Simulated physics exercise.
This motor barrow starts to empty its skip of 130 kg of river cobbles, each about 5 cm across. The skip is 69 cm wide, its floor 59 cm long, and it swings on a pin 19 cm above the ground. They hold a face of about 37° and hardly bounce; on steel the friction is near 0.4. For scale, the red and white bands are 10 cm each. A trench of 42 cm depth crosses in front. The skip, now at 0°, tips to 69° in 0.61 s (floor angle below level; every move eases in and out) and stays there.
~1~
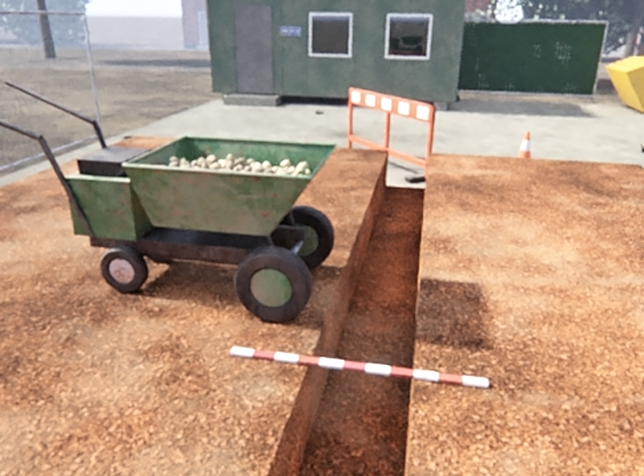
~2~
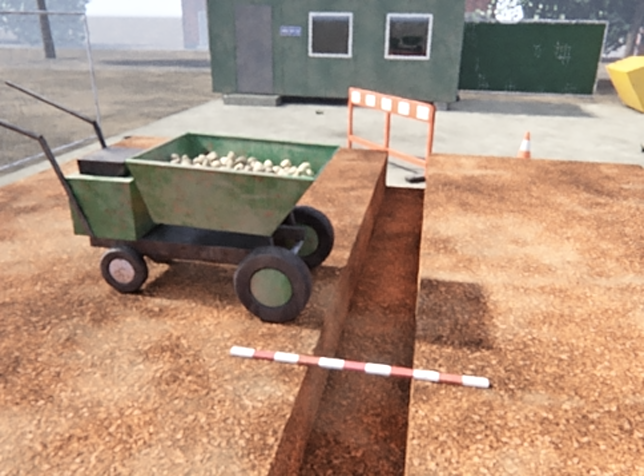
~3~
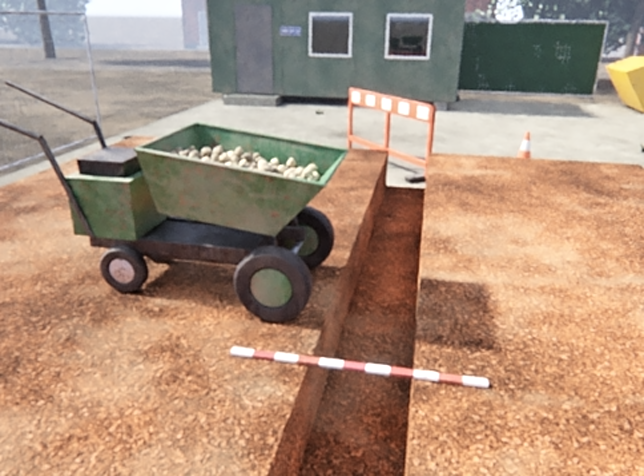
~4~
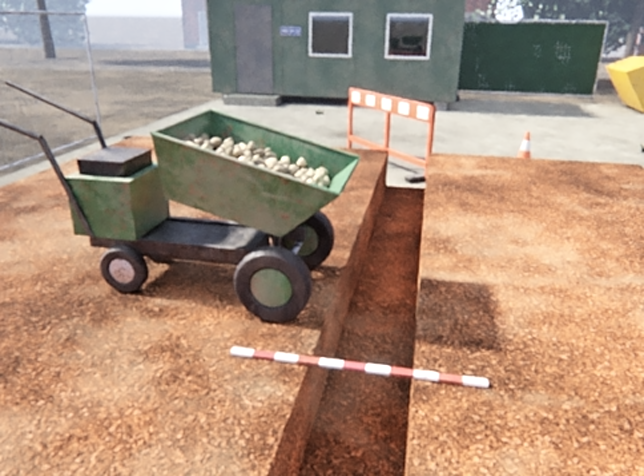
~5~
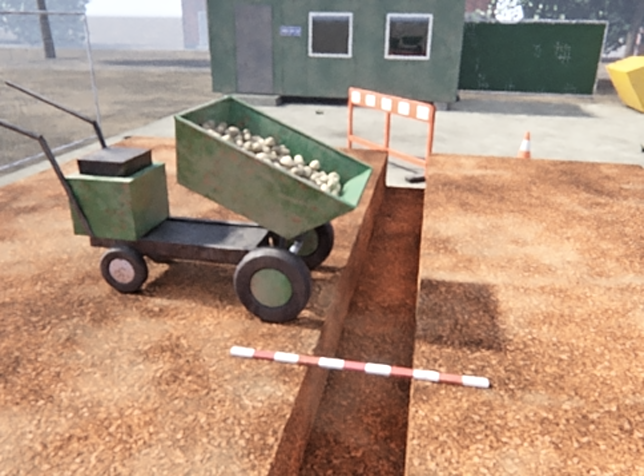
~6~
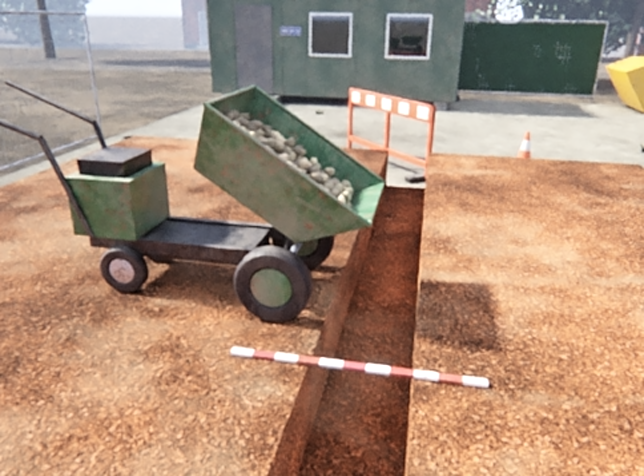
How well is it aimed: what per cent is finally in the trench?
Some 33 per cent of it.
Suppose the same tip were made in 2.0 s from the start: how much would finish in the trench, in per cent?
In that case some 55 per cent.
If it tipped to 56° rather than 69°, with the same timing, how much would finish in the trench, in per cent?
It would be near 15 per cent.
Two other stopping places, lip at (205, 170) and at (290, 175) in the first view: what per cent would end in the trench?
First some 90, then 45 per cent.
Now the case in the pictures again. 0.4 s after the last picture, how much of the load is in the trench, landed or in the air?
Some 5 per cent.
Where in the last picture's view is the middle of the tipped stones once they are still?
Near (458, 307).
Then, 0.2 s after the last picture the floor is at 59°, 100 % in the skip; the foremost stones are at (376, 241).
Then, 0.4 s after the last picture the floor is at 69°, 85 % in the skip, 3 % in the trench, 12 % past the trench; the foremost stones are at (455, 289).
Then, 0.8 s after the last picture the floor is at 69°, 27 % in the skip, 7 % in the trench, 66 % past the trench; the foremost stones are at (627, 332).
Then, 2.7 s after the last picture the floor is at 69°, 0 % in the skip, 33 % in the trench, 67 % past the trench; the foremost stones are past the picture's edge.
